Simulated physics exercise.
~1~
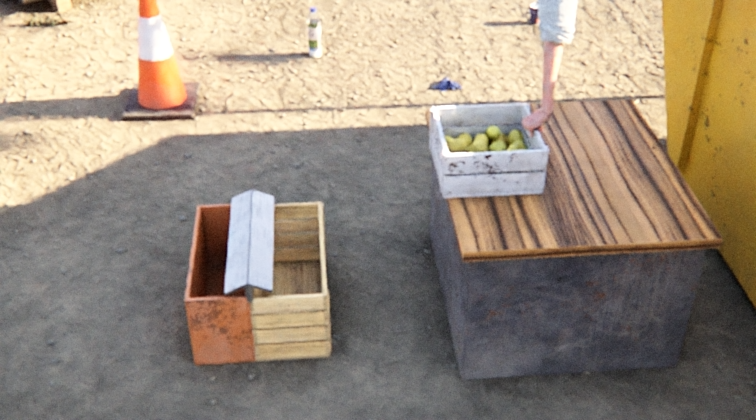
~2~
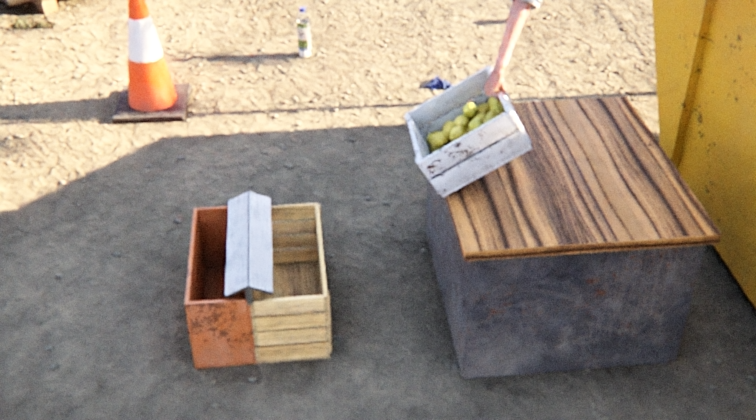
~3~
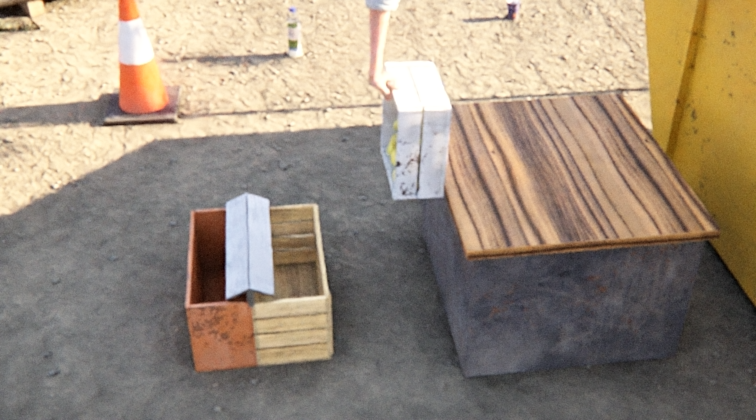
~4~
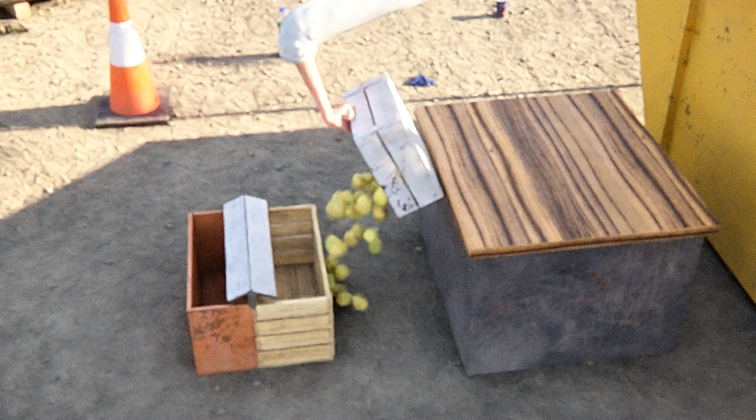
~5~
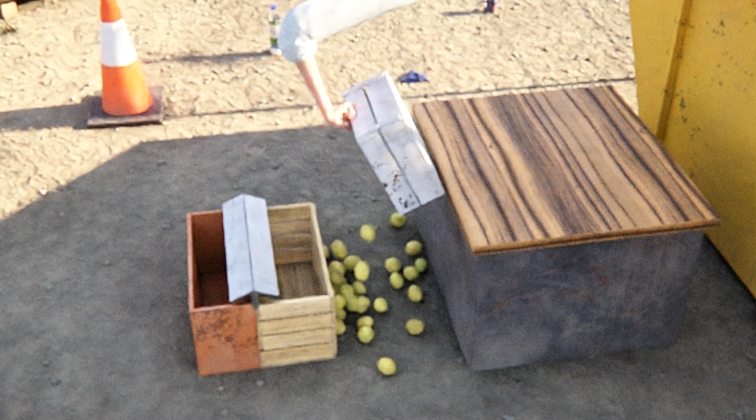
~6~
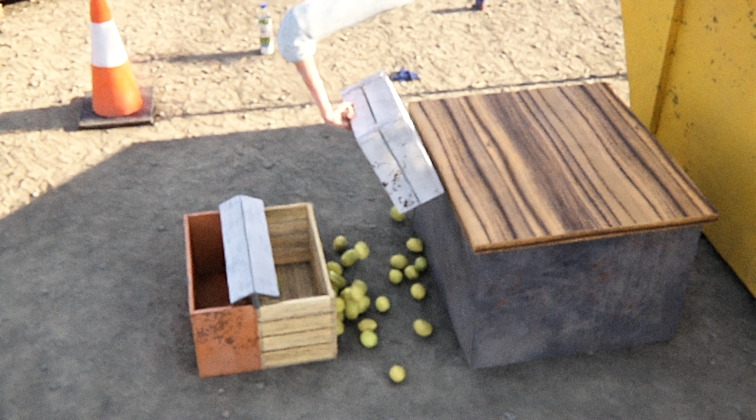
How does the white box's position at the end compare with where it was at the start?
At the start the white box sits upright on the left part of the bench top, but at the end it is farther left, held tipped over at the bench's left edge.
